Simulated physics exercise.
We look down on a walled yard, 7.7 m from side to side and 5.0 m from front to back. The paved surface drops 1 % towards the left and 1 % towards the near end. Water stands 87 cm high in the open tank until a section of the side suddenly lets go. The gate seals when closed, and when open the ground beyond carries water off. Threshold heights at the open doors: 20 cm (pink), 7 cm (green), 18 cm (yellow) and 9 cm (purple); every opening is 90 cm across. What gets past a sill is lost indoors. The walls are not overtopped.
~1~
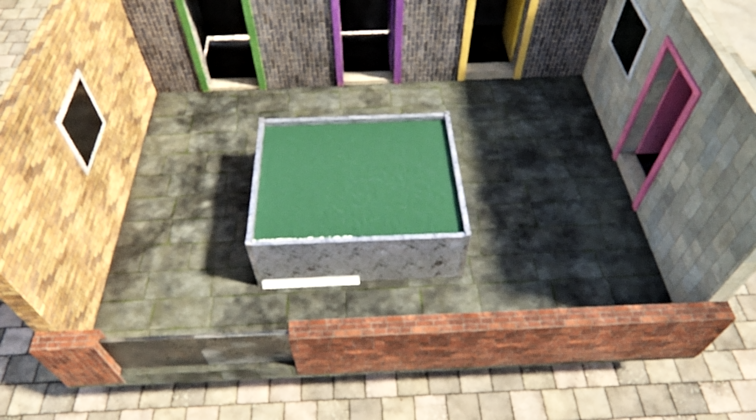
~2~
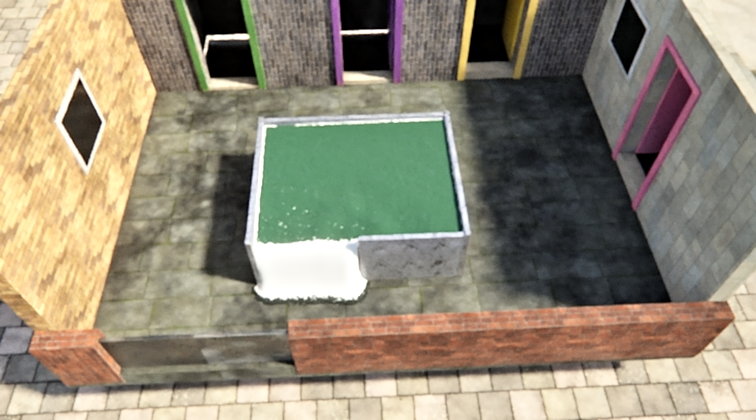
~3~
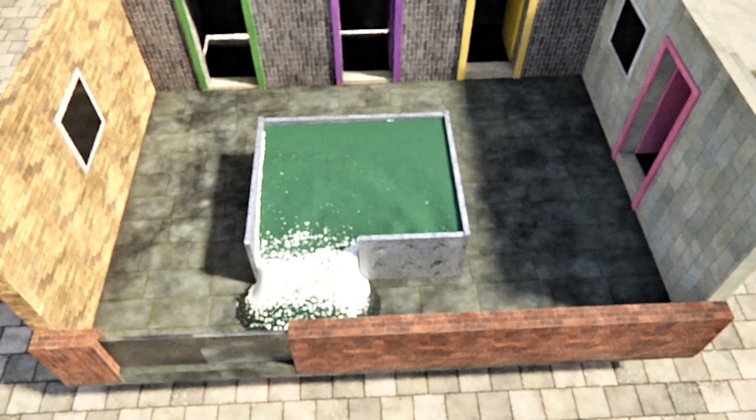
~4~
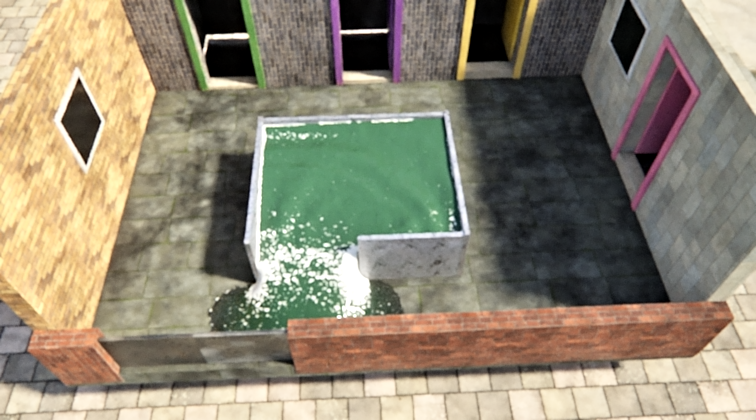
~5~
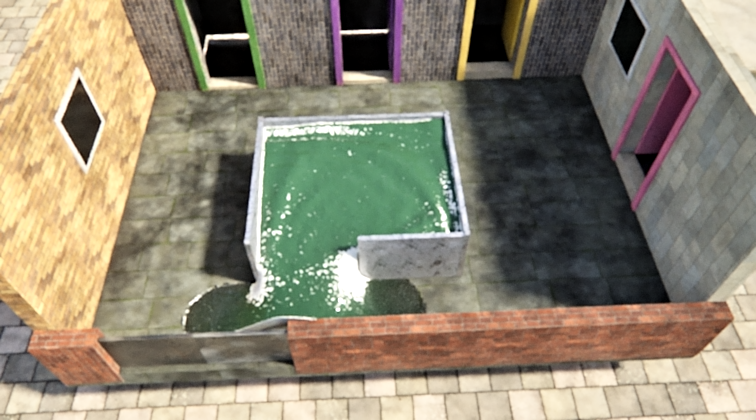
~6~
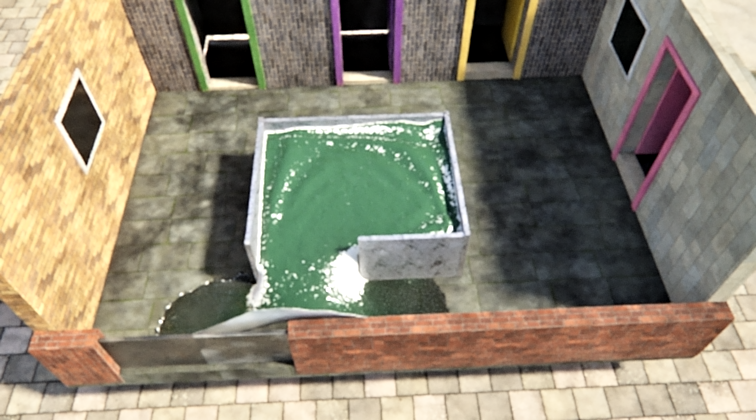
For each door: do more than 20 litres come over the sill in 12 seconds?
Within that time: At the pink door it does not reach the limit; at the green door it passes the limit; at the yellow door it keeps below the limit; at the purple door it passes the limit.
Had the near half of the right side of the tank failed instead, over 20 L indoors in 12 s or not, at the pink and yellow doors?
Then: Pink past it, yellow past it.
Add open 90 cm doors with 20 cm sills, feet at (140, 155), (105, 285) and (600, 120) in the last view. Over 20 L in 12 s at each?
In that order: Not over, over, not over.
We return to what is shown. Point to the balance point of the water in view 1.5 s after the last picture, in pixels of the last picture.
Around (327, 252).
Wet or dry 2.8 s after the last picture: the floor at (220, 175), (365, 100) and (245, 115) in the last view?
In turn: Flooded, still dry, flooded.
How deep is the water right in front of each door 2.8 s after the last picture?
Depths in cm: Pink 14, green 23, yellow 0, purple 0.
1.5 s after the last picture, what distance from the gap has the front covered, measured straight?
Roughly 4.8 m.
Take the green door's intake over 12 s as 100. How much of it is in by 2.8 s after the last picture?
Some 10 per cent by then.
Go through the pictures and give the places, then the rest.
The open tank at (357, 177) is whole and still, 87 cm deep, in the first picture.
The front is at (256, 288), 0.8 m from the gap at (309, 264); 0.4 m2 of floor is under water; 87 cm left at the back of the open tank, in the second picture.
The front is at a hidden place, 1.0 m from the gap at (309, 267); 1.3 m2 of floor is under water; 87 cm left at the back of the open tank, in the third picture.
The front is at a hidden place, 1.5 m from the gap at (309, 268); 2.1 m2 of floor is under water; 86 cm left at the back of the open tank, in the fourth picture.
The front is at a hidden place, 1.8 m from the gap at (309, 268); 2.7 m2 of floor is under water; 81 cm left at the back of the open tank, in the fifth picture.
The front is at a hidden place, 2.2 m from the gap at (309, 268); 3.0 m2 of floor is under water; 73 cm left at the back of the open tank, in the sixth picture.
Then, 0.7 s after the last picture water covers 25 % of the floor and is deepest (74 cm) near (298, 335); pink door not reached, green door not reached, yellow door not reached, purple door not reached.
Then, 1.5 s after the last picture water covers 40 % of the floor and is deepest (61 cm) near (85, 358); pink door not reached, green door not reached, yellow door not reached, purple door not reached.
Then, 2.8 s after the last picture water covers 70 % of the floor and is deepest (43 cm) near (85, 358); pink door 14 cm at the sill, 0 L in, green door 23 cm at the sill, 41 L in, yellow door not reached, purple door not reached.
Then, 6.3 s after the last picture water covers 95 % of the floor and is deepest (25 cm) near (85, 358); pink door 8 cm at the sill, 0 L in, green door 18 cm at the sill, 274 L in, yellow door 13 cm at the sill, 1 L in, purple door 12 cm at the sill, 1 L in.
Then, 11.3 s after the last picture water covers 100 % of the floor and is deepest (19 cm) near (507, 337); pink door 7 cm at the sill, 0 L in, green door 12 cm at the sill, 388 L in, yellow door 10 cm at the sill, 1 L in, purple door 14 cm at the sill, 95 L in.
